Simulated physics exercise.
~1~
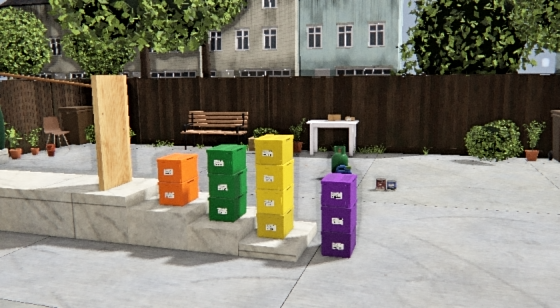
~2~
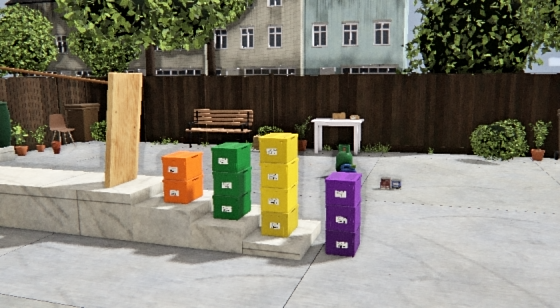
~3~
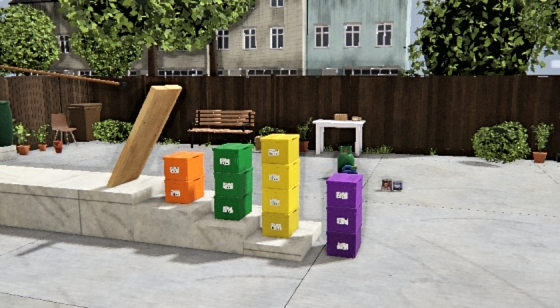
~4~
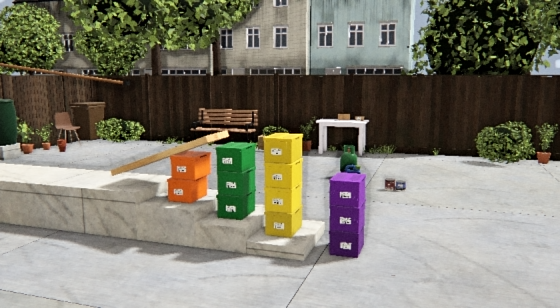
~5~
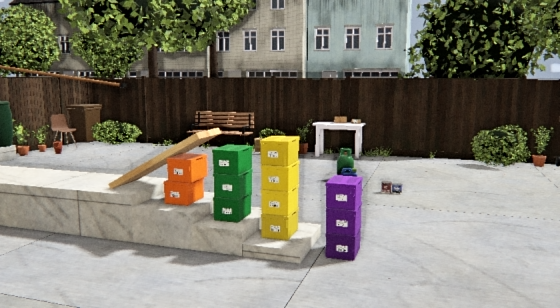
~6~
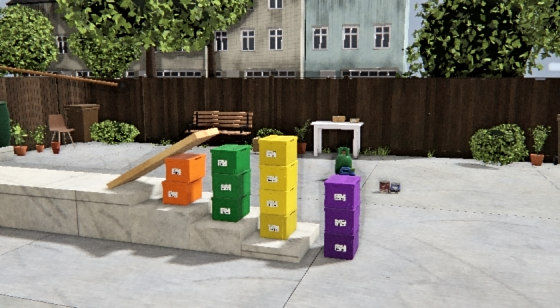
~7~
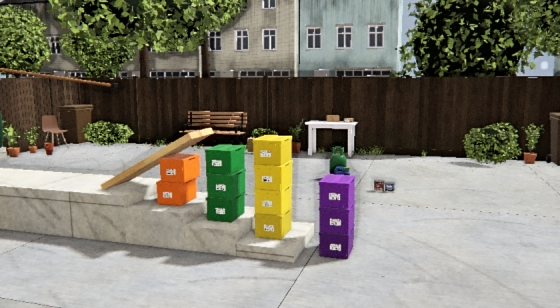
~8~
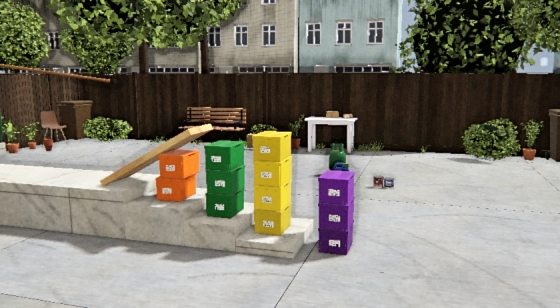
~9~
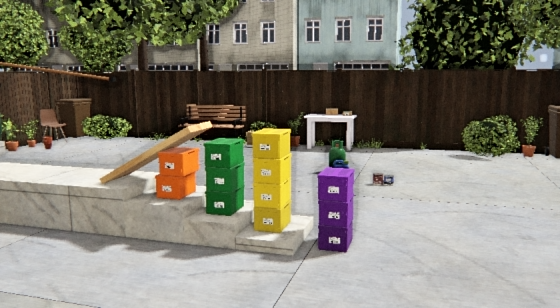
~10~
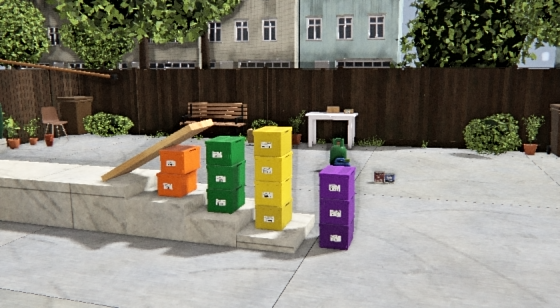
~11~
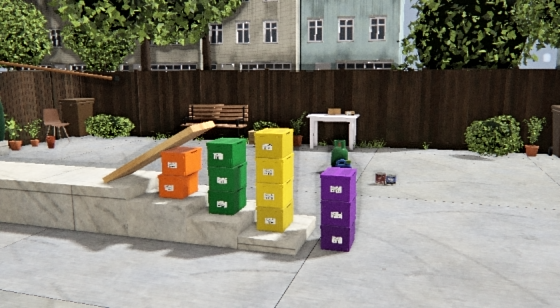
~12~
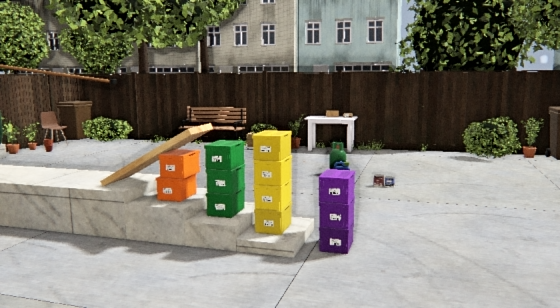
A paved yard with a dark wooden fence, a bench, a small white table and houses behind is seen from the front by a slightly swaying camera. Stacks of lidded boxes stand in a row on pale steps going down to the right, two orange, then three green, four yellow and three purple. At the left, an upright wooden board tips to the right and falls against the orange stack. It bounces a little, then settles, propped at a slant on the top orange box. Every stack is still standing at the end.
